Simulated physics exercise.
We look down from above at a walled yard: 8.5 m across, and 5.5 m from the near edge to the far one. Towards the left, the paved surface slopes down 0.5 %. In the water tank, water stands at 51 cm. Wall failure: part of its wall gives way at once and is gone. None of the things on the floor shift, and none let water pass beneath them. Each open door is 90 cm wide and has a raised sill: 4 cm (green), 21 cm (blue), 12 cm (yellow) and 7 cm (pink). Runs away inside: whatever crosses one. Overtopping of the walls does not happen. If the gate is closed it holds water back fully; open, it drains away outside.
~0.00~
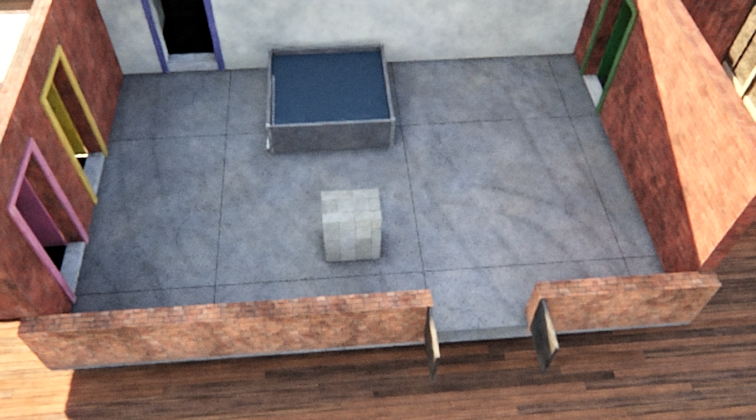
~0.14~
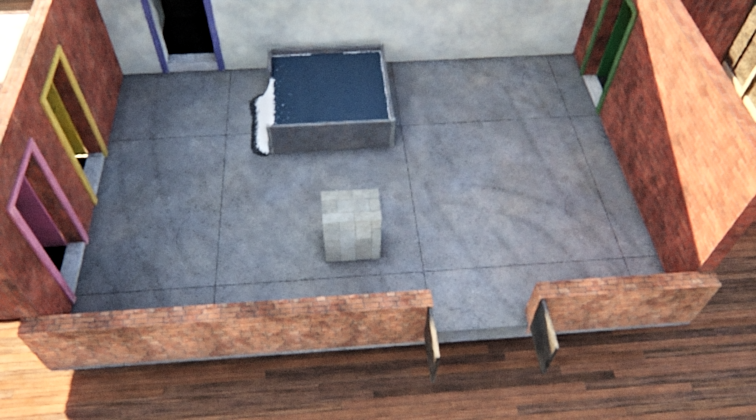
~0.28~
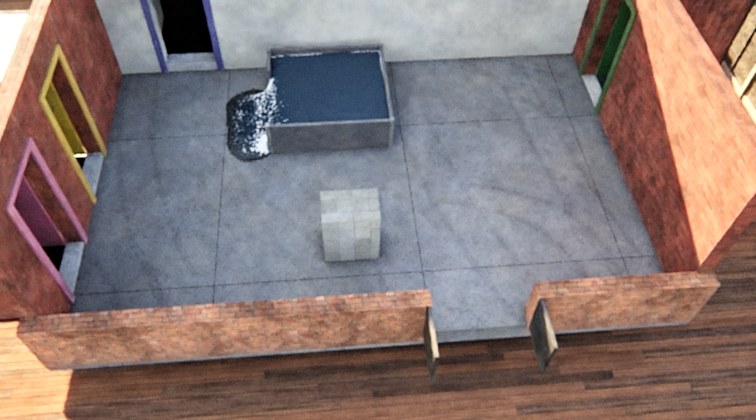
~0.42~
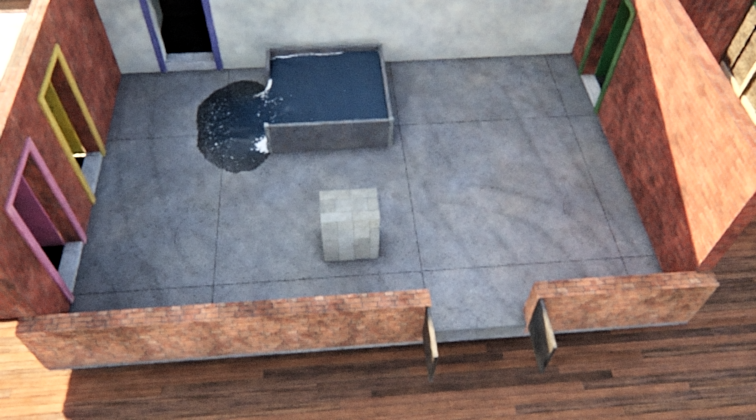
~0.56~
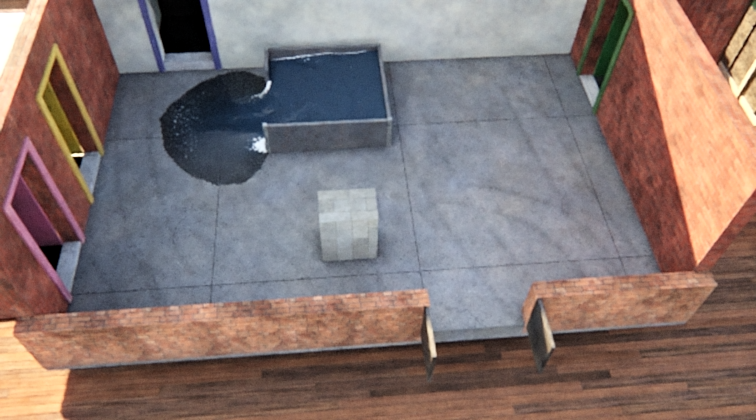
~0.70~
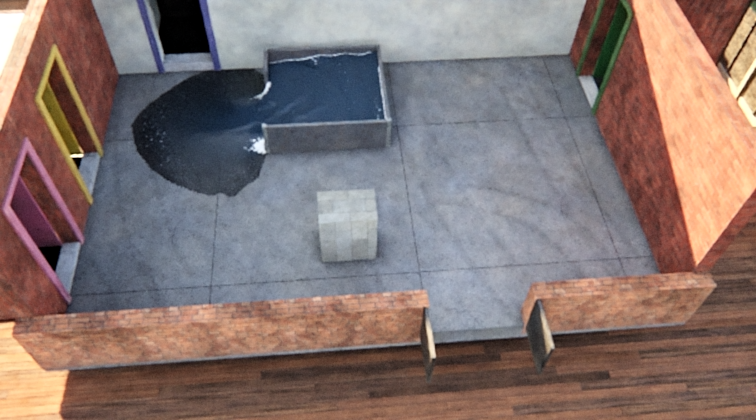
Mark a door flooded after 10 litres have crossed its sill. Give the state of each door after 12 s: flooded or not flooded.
State after that time: Green door not flooded, blue door not flooded, yellow door flooded, pink door flooded.
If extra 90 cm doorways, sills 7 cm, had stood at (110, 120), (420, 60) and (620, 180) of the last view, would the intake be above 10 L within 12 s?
So, in the order given, it's beyond the mark, then shy of the mark, then shy of the mark.
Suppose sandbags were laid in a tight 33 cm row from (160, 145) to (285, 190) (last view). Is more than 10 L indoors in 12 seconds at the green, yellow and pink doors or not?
Doors: Green stays under / yellow stays under / pink stays under.
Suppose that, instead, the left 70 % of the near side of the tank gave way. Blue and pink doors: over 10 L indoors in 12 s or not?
Against the limit, the blue door stays within it and the pink door exceeds it.
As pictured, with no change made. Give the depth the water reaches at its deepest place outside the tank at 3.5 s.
Up to near 24 cm.
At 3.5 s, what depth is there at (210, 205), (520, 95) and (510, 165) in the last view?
Spot one 1 cm, spot two 0 cm, spot three 0 cm.
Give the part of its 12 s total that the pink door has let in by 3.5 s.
It comes to about 15 per cent.
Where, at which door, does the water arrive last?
The answer is the green door.
After 1.4 s water covers 20 % of the floor and is deepest (27 cm) near (105, 139); green door not reached, blue door 6 cm at the sill, 0 L in, yellow door 20 cm at the sill, 1 L in, pink door not reached.
After 2.2 s water covers 25 % of the floor and is deepest (30 cm) near (115, 95); green door not reached, blue door 4 cm at the sill, 0 L in, yellow door 24 cm at the sill, 29 L in, pink door 9 cm at the sill, 0 L in.
After 3.5 s water covers 30 % of the floor and is deepest (24 cm) near (60, 343); green door not reached, blue door 14 cm at the sill, 0 L in, yellow door 17 cm at the sill, 72 L in, pink door 9 cm at the sill, 7 L in.
After 7.0 s water covers 50 % of the floor and is deepest (14 cm) near (60, 343); green door not reached, blue door 7 cm at the sill, 0 L in, yellow door 10 cm at the sill, 83 L in, pink door 11 cm at the sill, 23 L in.
After 12.0 s water covers 80 % of the floor and is deepest (8 cm) near (60, 343); green door 1 cm at the sill, 0 L in, blue door 5 cm at the sill, 0 L in, yellow door 8 cm at the sill, 84 L in, pink door 8 cm at the sill, 51 L in.
